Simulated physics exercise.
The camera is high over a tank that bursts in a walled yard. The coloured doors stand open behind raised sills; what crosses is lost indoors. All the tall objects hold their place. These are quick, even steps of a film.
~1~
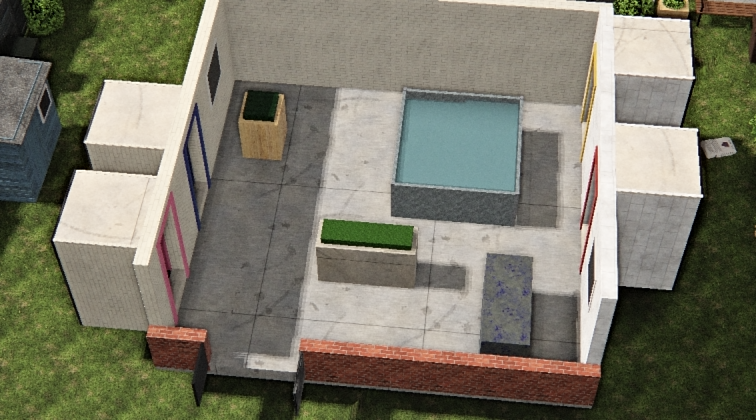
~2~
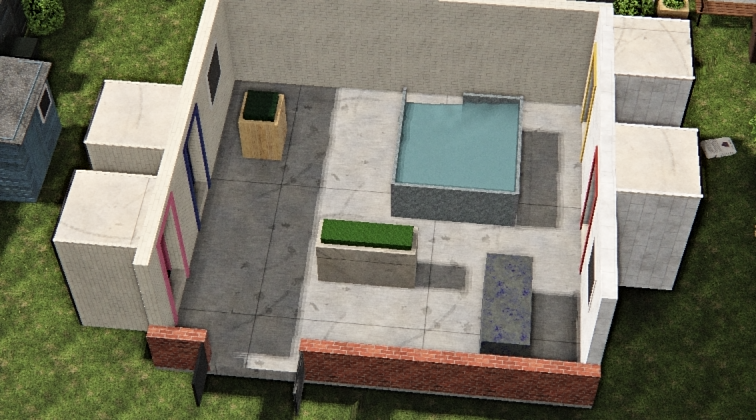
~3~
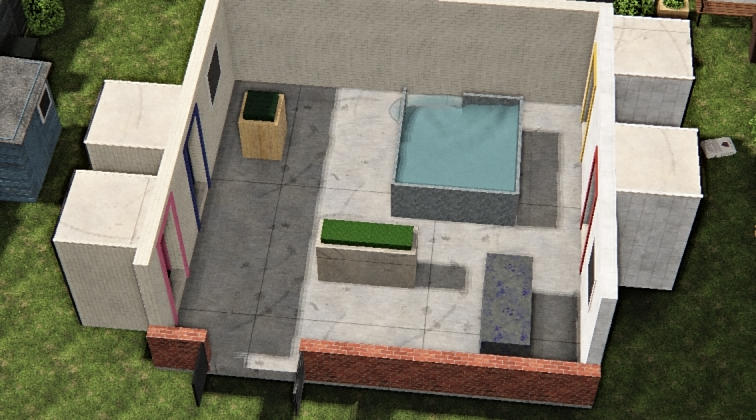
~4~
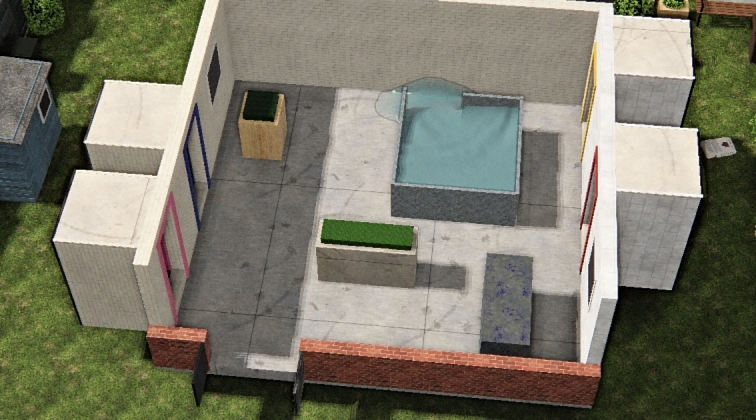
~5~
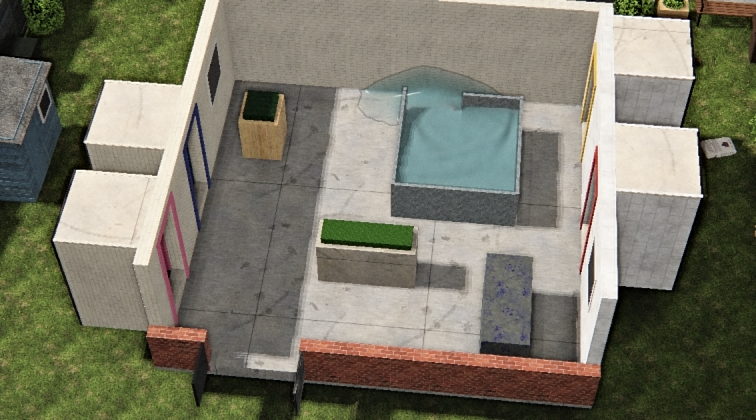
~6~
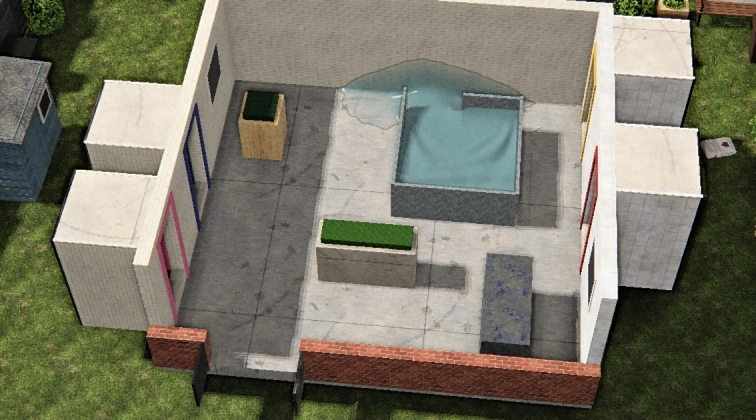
A water tank in a walled yard opens at the back and water spreads out behind it.
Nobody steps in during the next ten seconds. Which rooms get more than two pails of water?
One by one: The red door admits no more than that; the blue door admits no more than that; the pink door admits no more than that; the yellow door lets in a lot.
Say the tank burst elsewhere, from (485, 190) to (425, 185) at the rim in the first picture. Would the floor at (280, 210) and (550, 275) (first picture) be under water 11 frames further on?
In turn: Flooded, flooded.
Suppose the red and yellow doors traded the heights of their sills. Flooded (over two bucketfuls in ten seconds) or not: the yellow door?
Then: The yellow door is over.
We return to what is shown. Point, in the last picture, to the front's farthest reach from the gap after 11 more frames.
Close to (209, 188).
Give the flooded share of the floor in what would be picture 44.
About 85 per cent.
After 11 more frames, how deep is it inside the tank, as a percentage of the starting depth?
Roughly 56 per cent.
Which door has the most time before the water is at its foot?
I say the pink-painted one.
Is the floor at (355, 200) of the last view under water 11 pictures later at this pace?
Answer: Clear.
A moment on, water covers 20 % of the floor; the red door not reached, the blue door not reached, the pink door not reached, the yellow door under two buckets in.
Next, water covers 30 % of the floor; the red door not reached, the blue door not reached, the pink door not reached, the yellow door far over two buckets in.
Then, water covers 55 % of the floor; the red door wet at the sill, nothing in, the blue door wet at the sill, nothing in, the pink door wet at the sill, nothing in, the yellow door far over two buckets in.
Later, water covers 85 % of the floor; the red door wet at the sill, nothing in, the blue door wet at the sill, nothing in, the pink door wet at the sill, nothing in, the yellow door far over two buckets in.
In the end, water covers 100 % of the floor; the red door wet at the sill, nothing in, the blue door wet at the sill, nothing in, the pink door wet at the sill, nothing in, the yellow door far over two buckets in.
